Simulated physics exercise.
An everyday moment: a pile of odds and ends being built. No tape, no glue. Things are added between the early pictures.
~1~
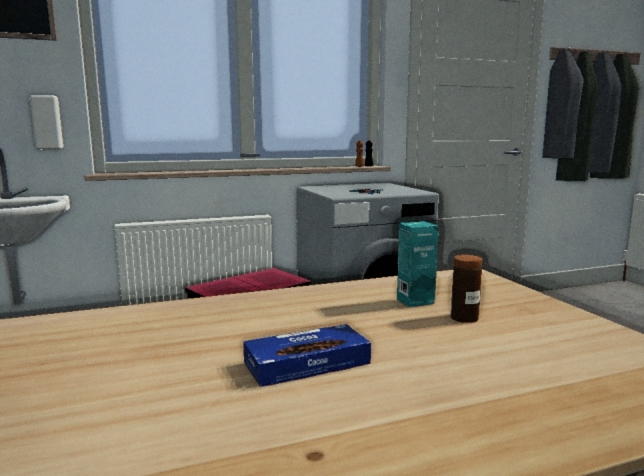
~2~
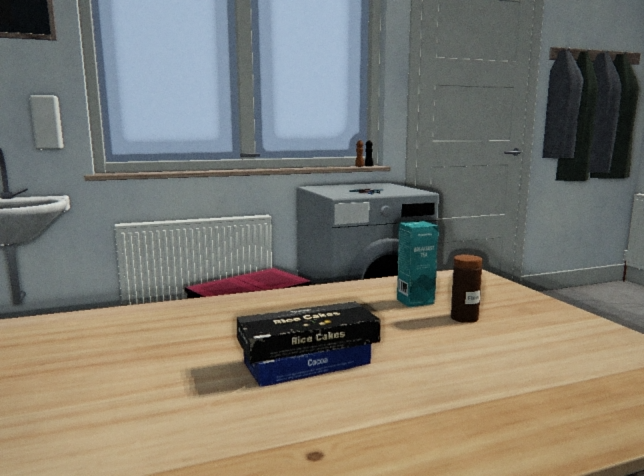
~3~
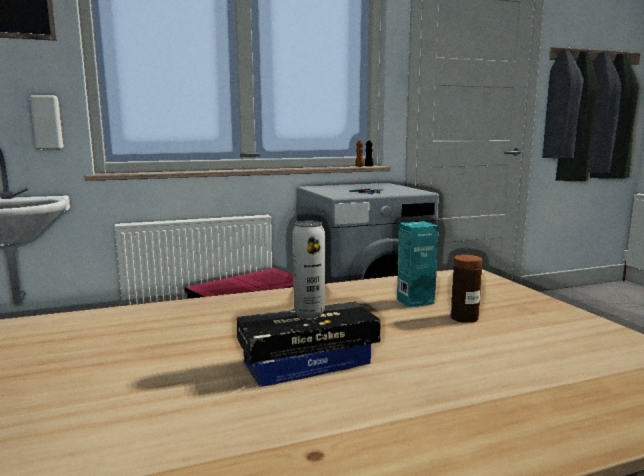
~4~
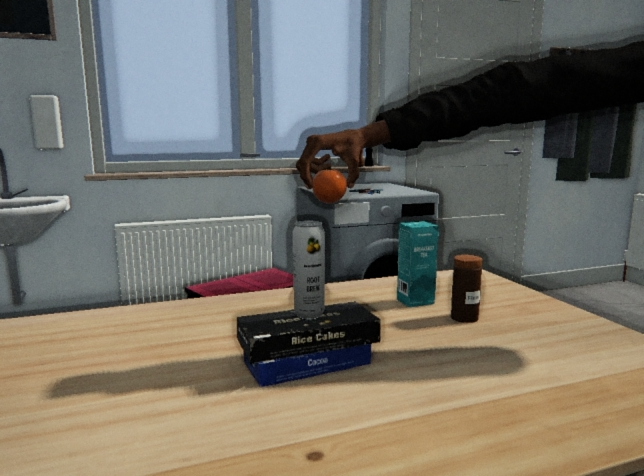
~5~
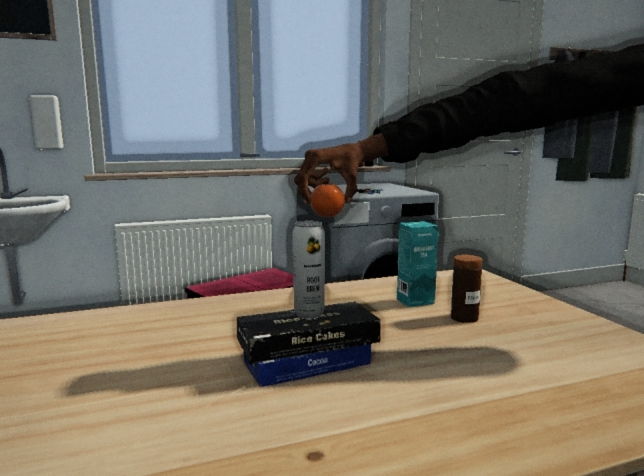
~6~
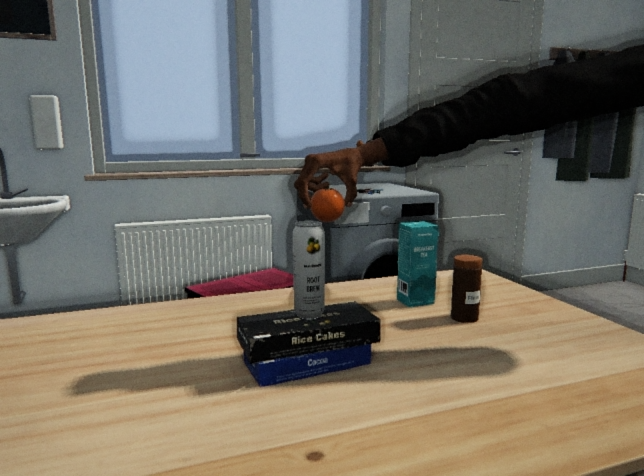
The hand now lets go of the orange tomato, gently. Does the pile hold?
In the end the pile comes apart.
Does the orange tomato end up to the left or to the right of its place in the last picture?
It goes to the right.
Then, 0.30 s on from there, orange tomato now fallen.
Then, 0.60 s on from there, things are still on the move.
Then, 1.00 s on from there, nothing new.
In the end, fallen, orange tomato; the other 5 unmoved. At the end, from the last picture's camera, orange tomato near (396, 333). The pile gives way.
